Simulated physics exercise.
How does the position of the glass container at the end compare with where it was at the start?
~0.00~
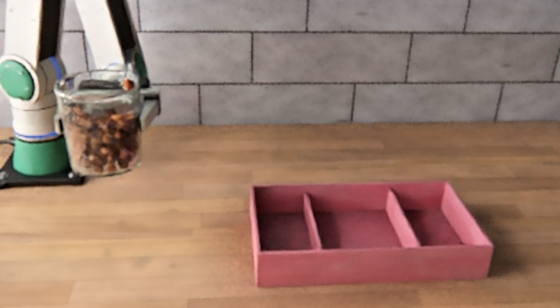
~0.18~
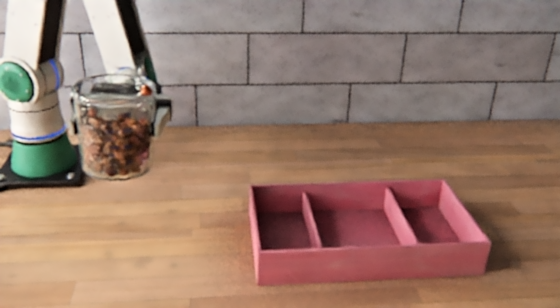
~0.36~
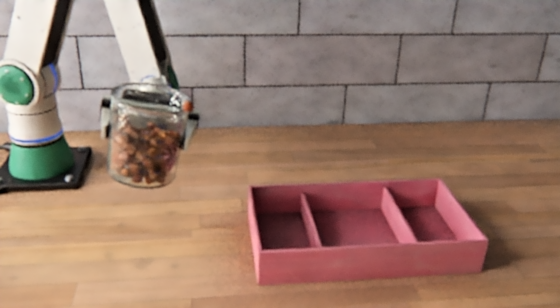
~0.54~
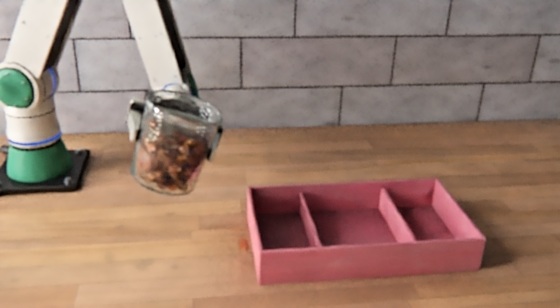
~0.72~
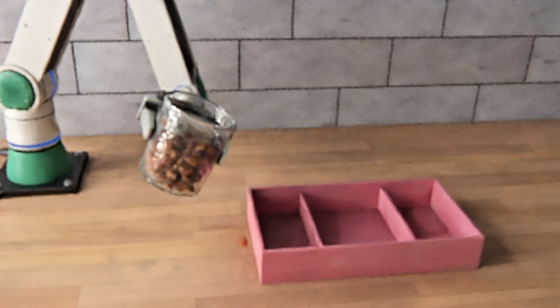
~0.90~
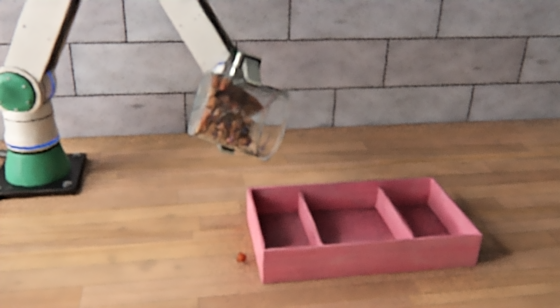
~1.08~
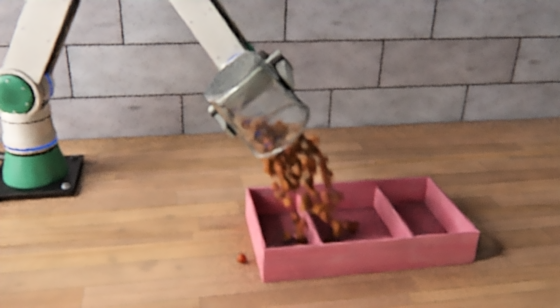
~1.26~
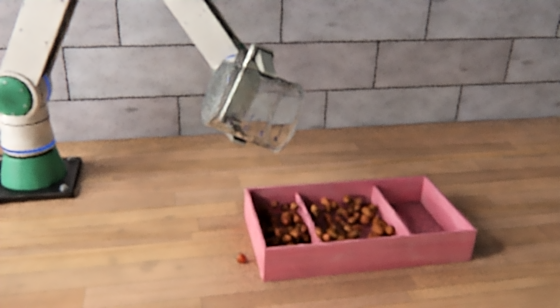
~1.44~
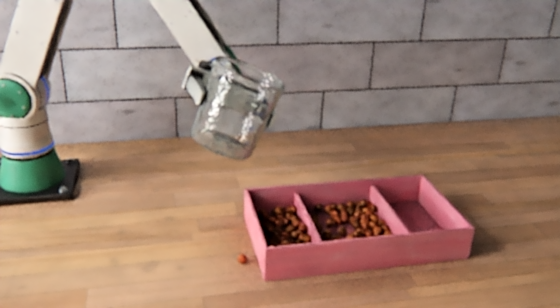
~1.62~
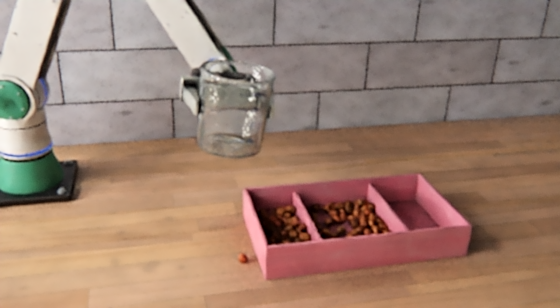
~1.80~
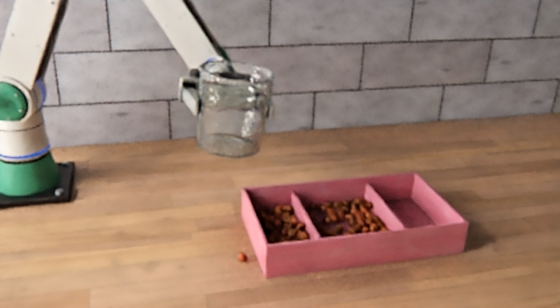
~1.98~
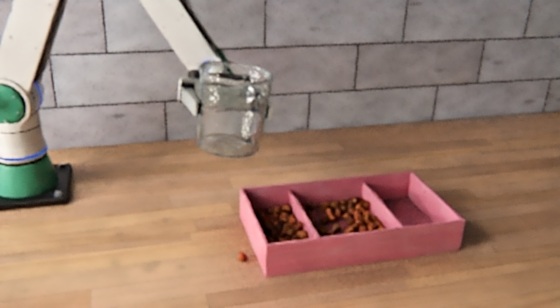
At the end the glass container is held well to the right of where it began and slightly higher, close to the pink box and above its left part.
